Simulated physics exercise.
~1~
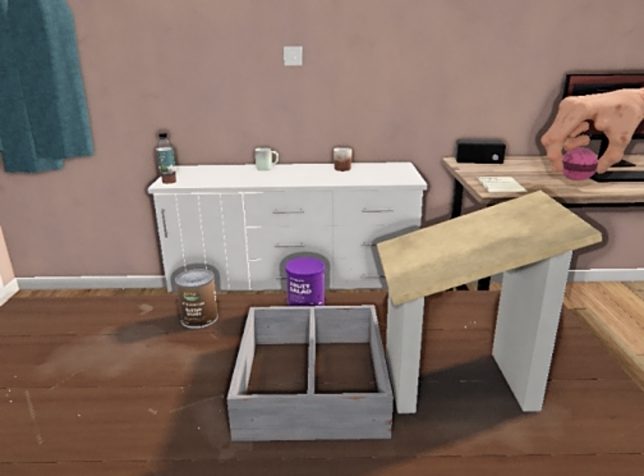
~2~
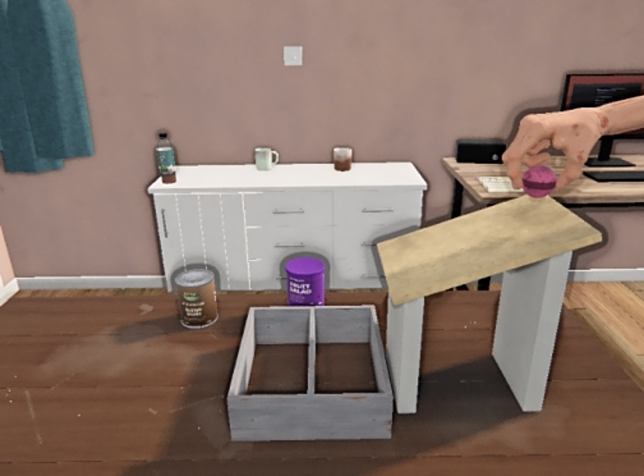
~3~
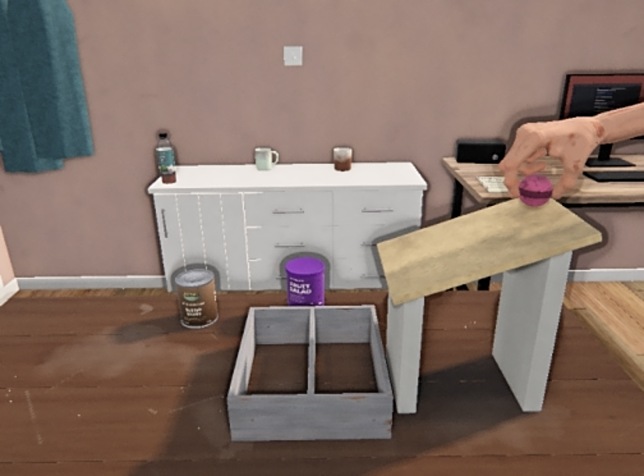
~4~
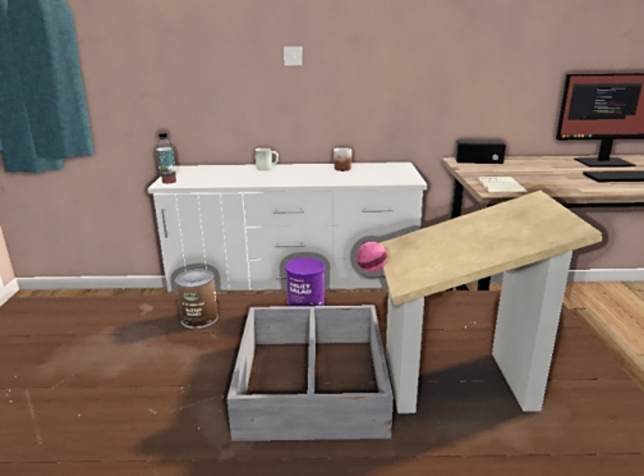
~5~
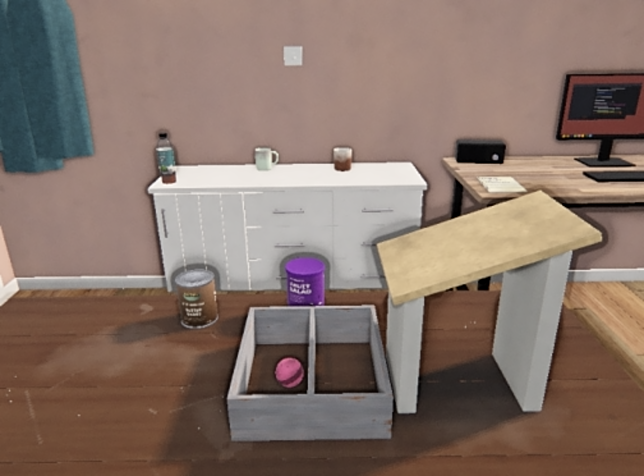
The footage shows a hand holding a pink ball above a slanted board, lowering it near the raised right end and letting go. The ball travels left off the lower end and finishes in the farther left bay of a grey tray, while two tins stay still.
